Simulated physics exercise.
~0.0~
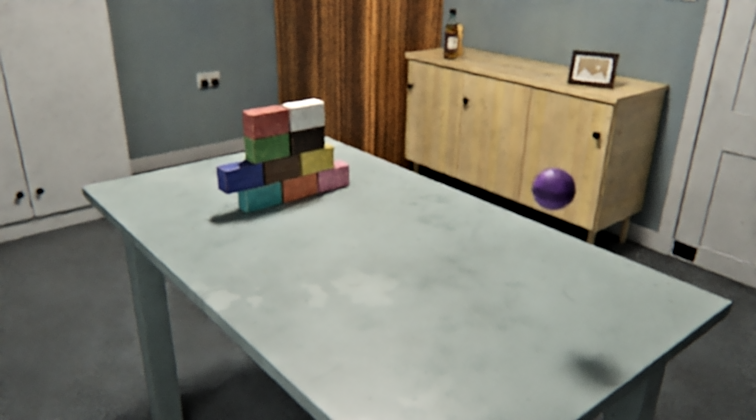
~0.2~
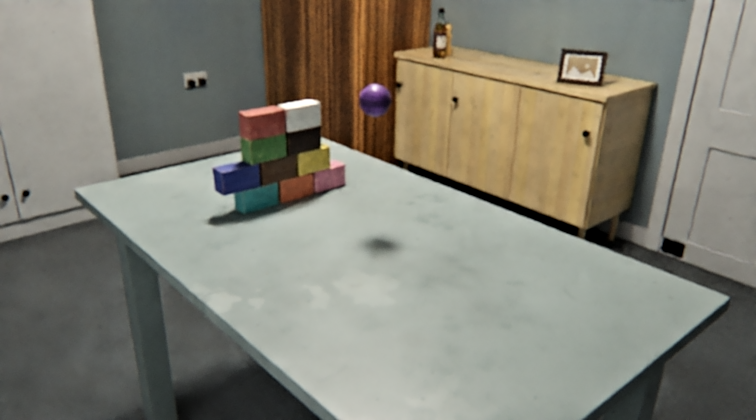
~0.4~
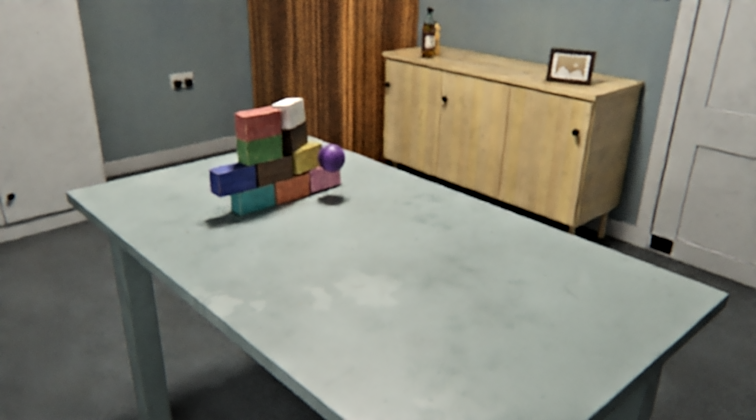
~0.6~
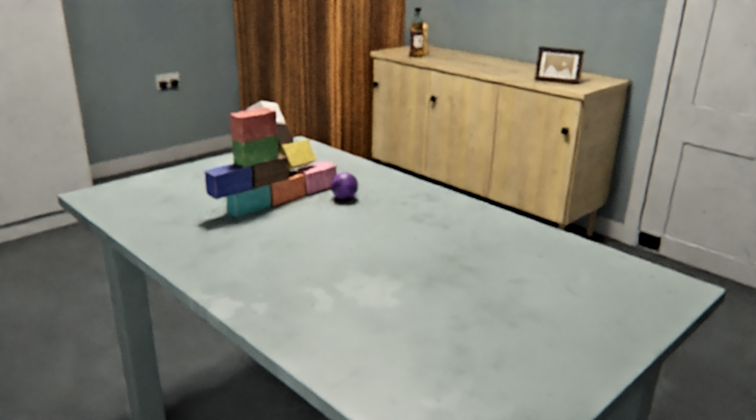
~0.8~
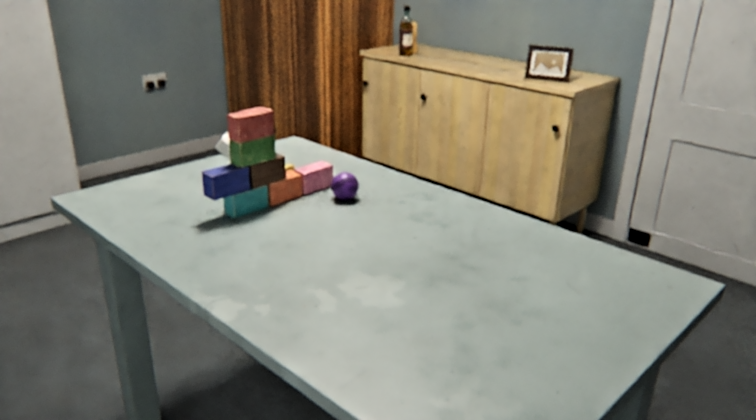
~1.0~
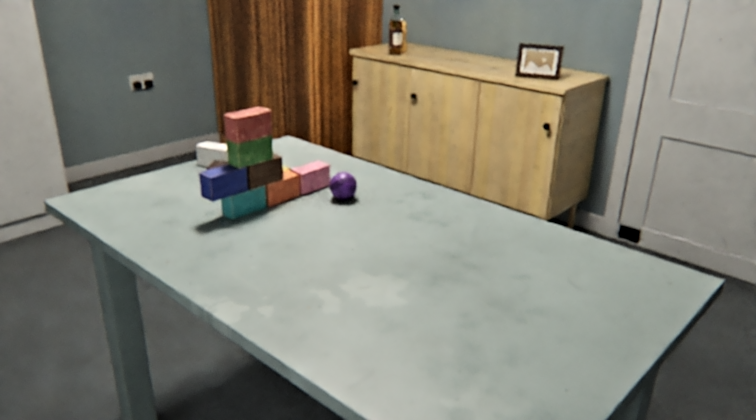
A pale grey-green table stands in a room with a wooden cabinet behind it, seen from slightly above as the view drifts gently sideways. Toward the far left of the tabletop is a stack of coloured blocks, with red and white on top, green and black below, then blue, brown and yellow over turquoise, orange and pink. A purple ball flies in from the right and strikes the stack's right side, then drops and settles beside the pink block. The white, black and yellow blocks tip and fall behind the pile. At the end the white block lies at the back left, while red, green, brown, blue, turquoise, orange and pink remain stacked.
